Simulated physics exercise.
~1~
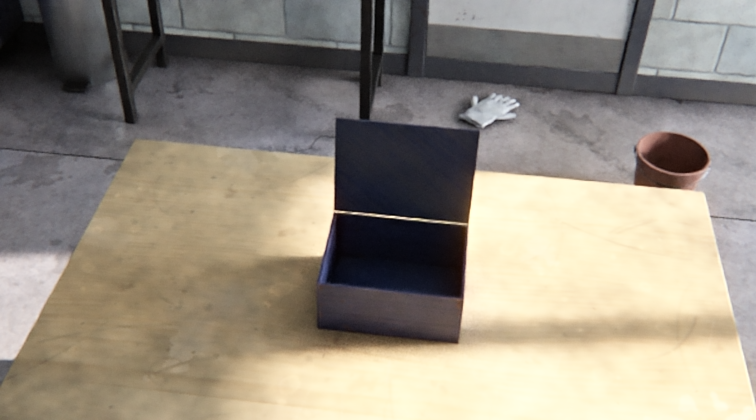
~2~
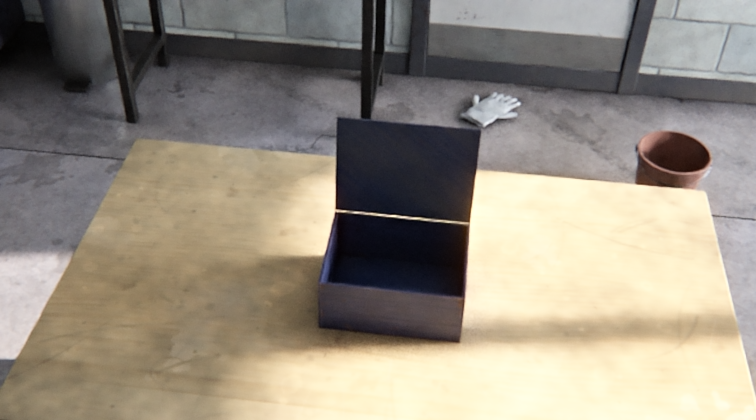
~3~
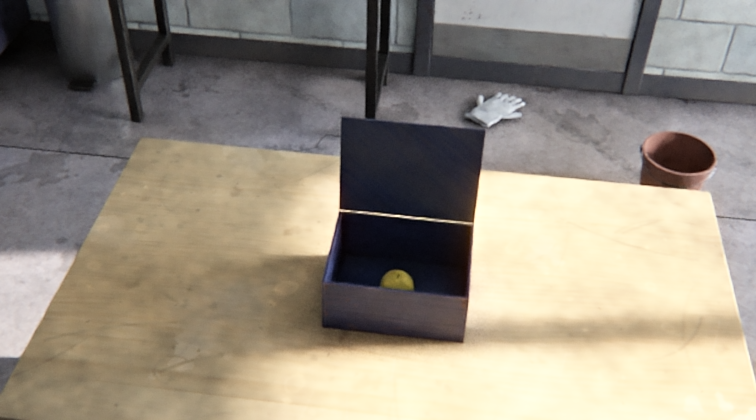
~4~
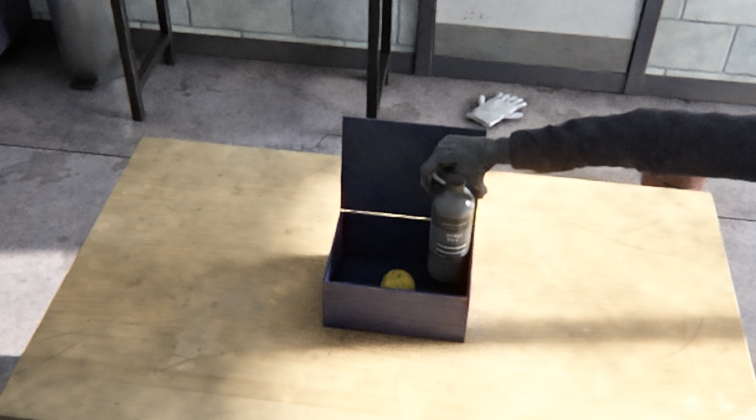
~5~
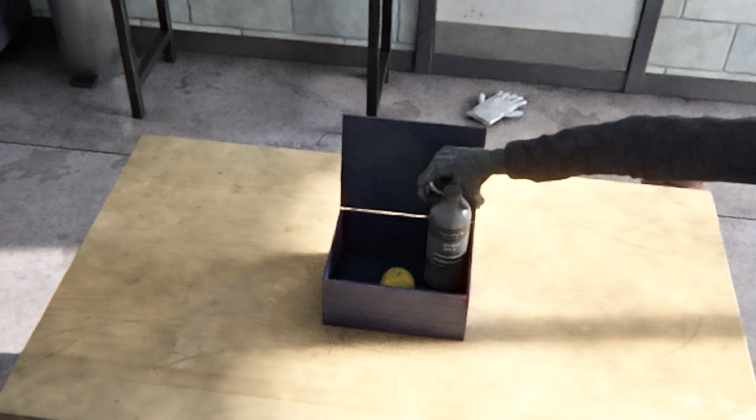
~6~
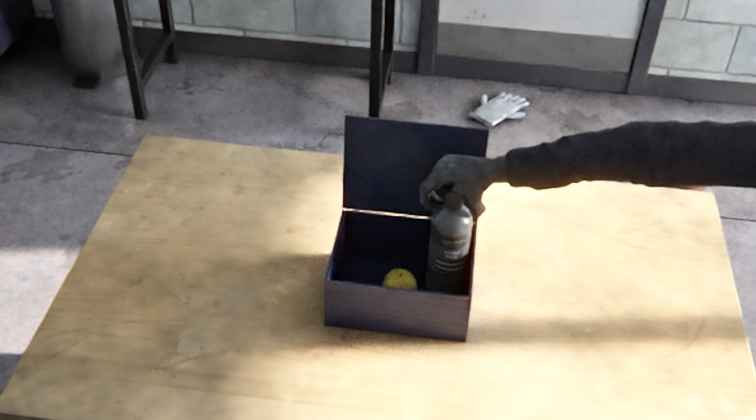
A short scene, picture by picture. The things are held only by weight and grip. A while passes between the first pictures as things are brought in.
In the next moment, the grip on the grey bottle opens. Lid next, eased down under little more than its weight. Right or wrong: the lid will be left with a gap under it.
Right.
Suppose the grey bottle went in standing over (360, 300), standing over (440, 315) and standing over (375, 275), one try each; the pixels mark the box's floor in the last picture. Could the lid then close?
Okay, so first it doesn't close, then it doesn't close, and last it doesn't close.
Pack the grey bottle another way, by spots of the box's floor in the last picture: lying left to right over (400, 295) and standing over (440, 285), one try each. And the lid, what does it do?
First time round it drops into place, and second time round it won't go down.
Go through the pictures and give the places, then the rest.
The last thing is not in view yet, in the first picture.
The last thing is not in view yet, in the second picture.
The last thing is not in view yet, in the third picture.
Coming down; grey bottle (451, 227), in the fourth picture.
Coming down; grey bottle (448, 236), in the fifth picture.
Put in, still held; grey bottle (449, 244), in the sixth picture.
Then, 1.50 s later than the last frame, lid 67° above the rim.
Then, 2.90 s later than the last frame, lid 34° above the rim; grey bottle tilted by 29° near (448, 264).
When it is over, lid 24° above the rim; lying over in the box, grey bottle; yellow apple as before. End places, in pixels of the last picture, grey bottle near (447, 274).
